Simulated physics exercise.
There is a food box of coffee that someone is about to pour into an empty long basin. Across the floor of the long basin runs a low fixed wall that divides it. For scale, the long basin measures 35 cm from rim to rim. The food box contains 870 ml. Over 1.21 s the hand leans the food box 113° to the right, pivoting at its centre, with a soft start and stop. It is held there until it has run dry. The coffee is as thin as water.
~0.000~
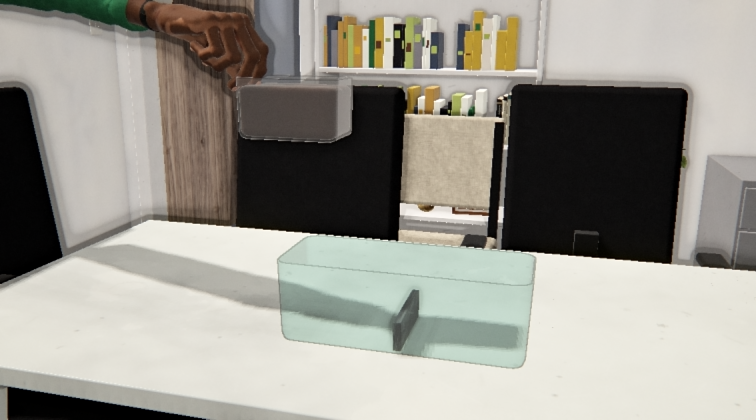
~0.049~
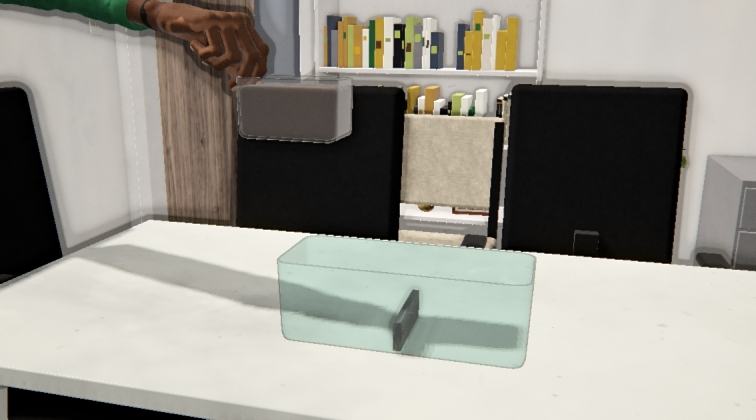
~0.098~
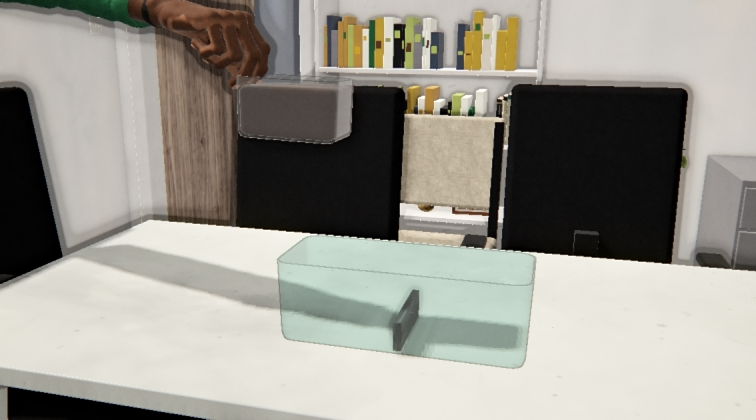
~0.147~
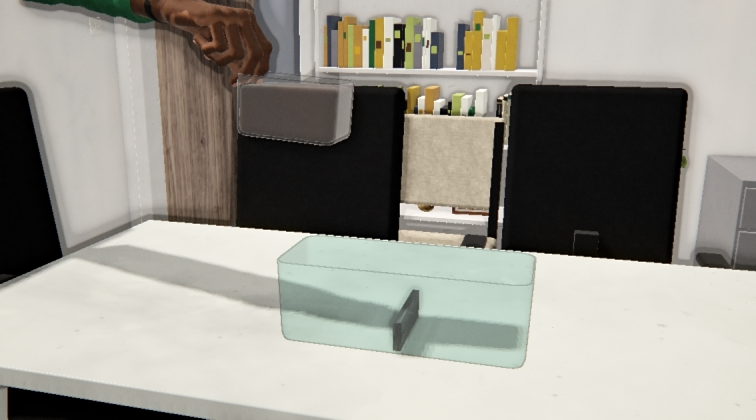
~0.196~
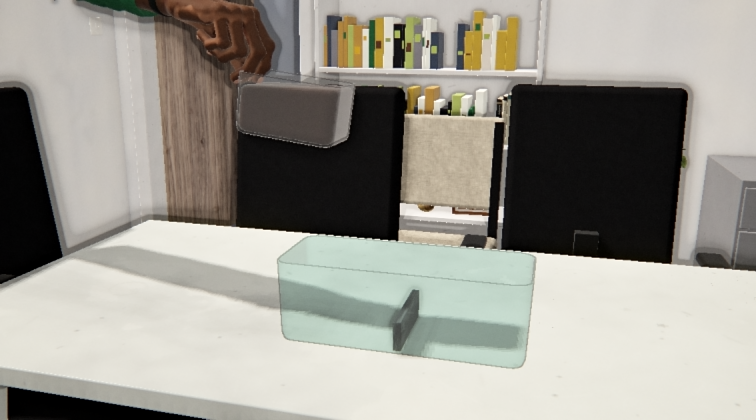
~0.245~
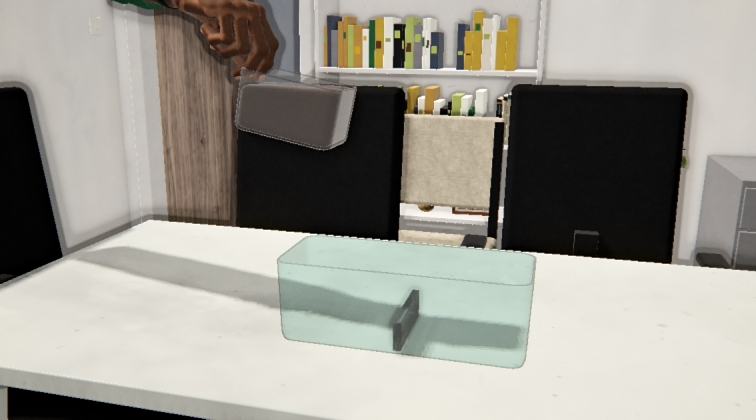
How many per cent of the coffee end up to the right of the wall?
About 55 per cent.
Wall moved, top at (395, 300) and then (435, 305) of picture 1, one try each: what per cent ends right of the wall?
Respectively close to 65 and 5 %.
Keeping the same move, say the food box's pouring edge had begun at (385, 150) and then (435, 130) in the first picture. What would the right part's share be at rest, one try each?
I'd expect close to 70 per cent and then close to 90 per cent.
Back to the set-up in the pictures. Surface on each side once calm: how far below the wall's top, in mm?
Left 28 mm, right 22 mm.
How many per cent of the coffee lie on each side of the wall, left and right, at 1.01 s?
Near 22 on the left, 54 on the right.
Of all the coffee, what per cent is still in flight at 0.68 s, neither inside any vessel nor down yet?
Roughly 38 percent.
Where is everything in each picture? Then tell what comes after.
In the first picture, it leans 0°; its right rim is at (344, 80); the coffee meets the walls at (251, 86) and (344, 89); the long basin's rim runs from (292, 249) to (534, 271); the wall's top is at (407, 306).
In the second picture, it leans 0°; its right rim is at (345, 81); the coffee meets the walls at (252, 86) and (345, 88).
In the third picture, it leans 2°; its right rim is at (345, 82); the coffee meets the walls at (252, 85) and (345, 89).
In the fourth picture, it leans 4°; its right rim is at (346, 84); the coffee meets the walls at (253, 85) and (346, 89).
In the fifth picture, it leans 7°; its right rim is at (347, 87); the coffee meets the walls at (253, 85) and (347, 89).
In the sixth picture, it leans 11°; its right rim is at (348, 91); the coffee meets the walls at (254, 85) and (348, 90).
After 0.68 s the tilt is 68° and 51 per cent is still to pour, 4 is left of the wall and 7 right of it.
After 1.01 s the tilt is 105° and 8 per cent is still to pour, 23 is left of the wall and 54 right of it.
After 1.34 s the tilt is 113° and 0 per cent is still to pour, 38 is left of the wall and 55 right of it.
After 1.71 s the tilt is 113° and 0 per cent is still to pour, 40 is left of the wall and 55 right of it.
In the end 40 per cent lies left of the wall, 55 right of it and 5 outside.
